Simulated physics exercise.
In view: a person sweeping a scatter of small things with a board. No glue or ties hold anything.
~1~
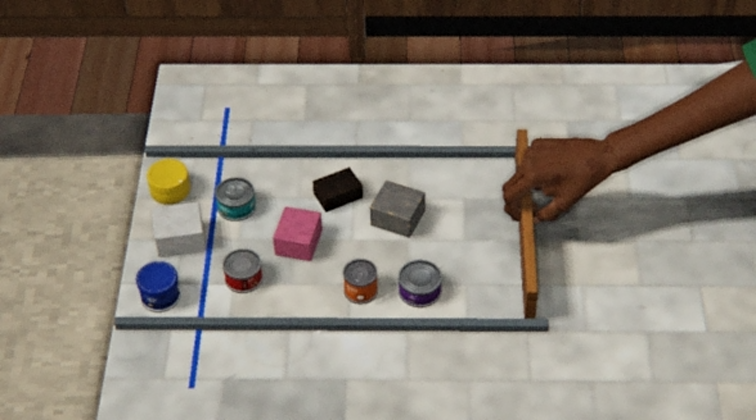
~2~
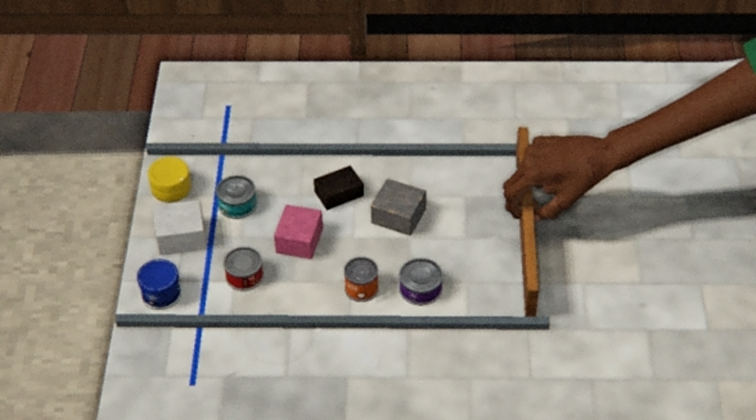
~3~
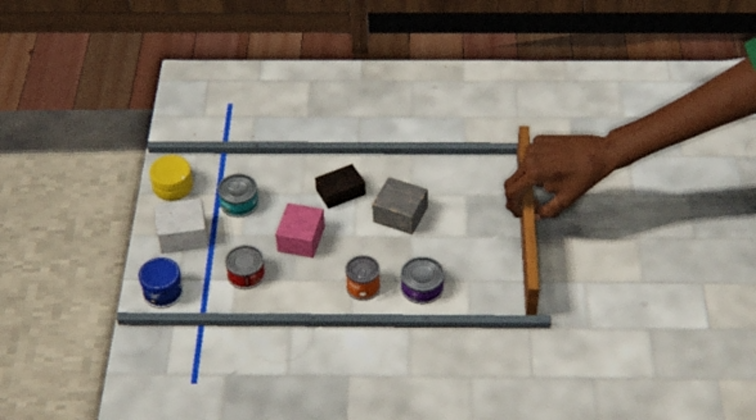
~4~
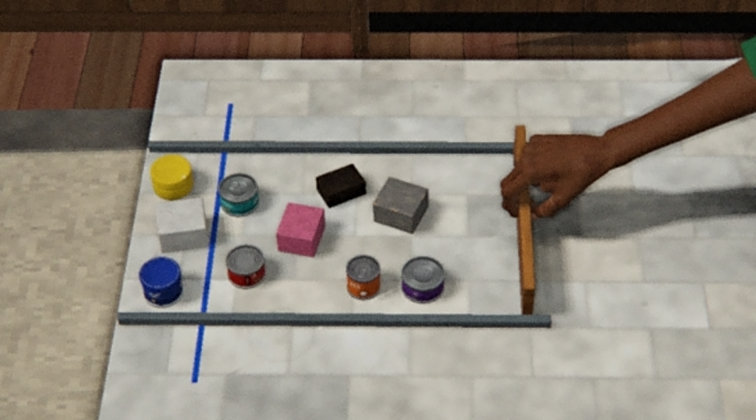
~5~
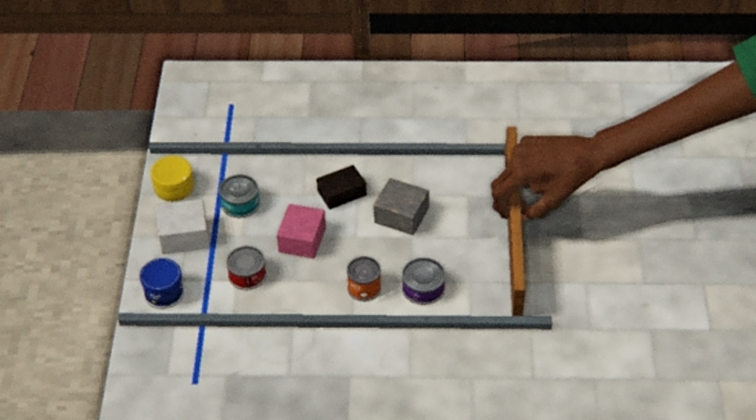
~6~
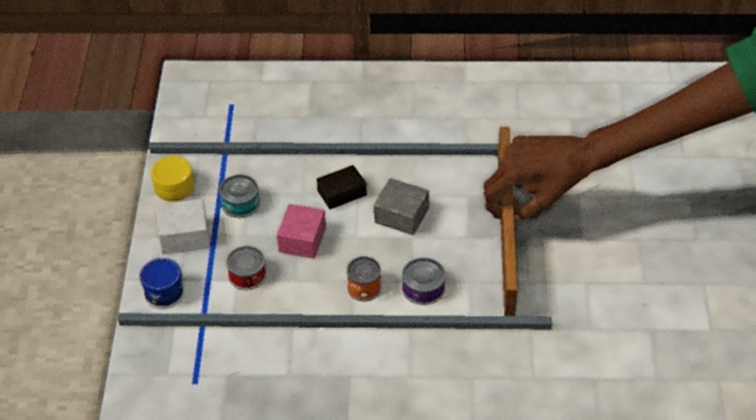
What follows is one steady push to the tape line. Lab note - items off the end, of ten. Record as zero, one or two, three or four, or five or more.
Recorded: One or two.
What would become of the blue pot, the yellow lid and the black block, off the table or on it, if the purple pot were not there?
Blue pot: Over the edge; yellow lid: Over the edge; black block: Still there.
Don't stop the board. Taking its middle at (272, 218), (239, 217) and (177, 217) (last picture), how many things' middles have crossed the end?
Counts by place: 0 / 0 / 6.
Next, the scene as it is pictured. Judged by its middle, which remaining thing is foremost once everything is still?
White block.
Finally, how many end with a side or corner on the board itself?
At rest, 4 are in contact.
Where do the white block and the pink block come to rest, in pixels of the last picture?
The white block ends at (145, 222) and the pink block at (185, 245).
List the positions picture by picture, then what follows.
In the first frame, yellow lid (169, 182); blue pot (159, 287); white block (179, 230); board (526, 222); tape (211, 236).
In the second frame, blue pot (160, 285); board (527, 220).
In the third frame, white block (181, 226); purple pot (422, 280).
In the fourth frame, yellow lid (172, 177); red tin (246, 267).
In the fifth frame, blue pot (162, 284); orange tin (364, 279).
In the sixth frame, yellow lid (173, 179); blue pot (162, 284); white block (183, 227); board (507, 219); tape (215, 233).
Early on, none off yet; yellow lid at rest near (173, 179); blue pot at rest near (162, 284); white block at rest near (183, 227).
A while later, none off yet; yellow lid moving near (169, 178); blue pot at rest near (161, 284); white block at rest near (183, 227).
Finally, the number that fall off is one or two; lost, blue pot and yellow lid.
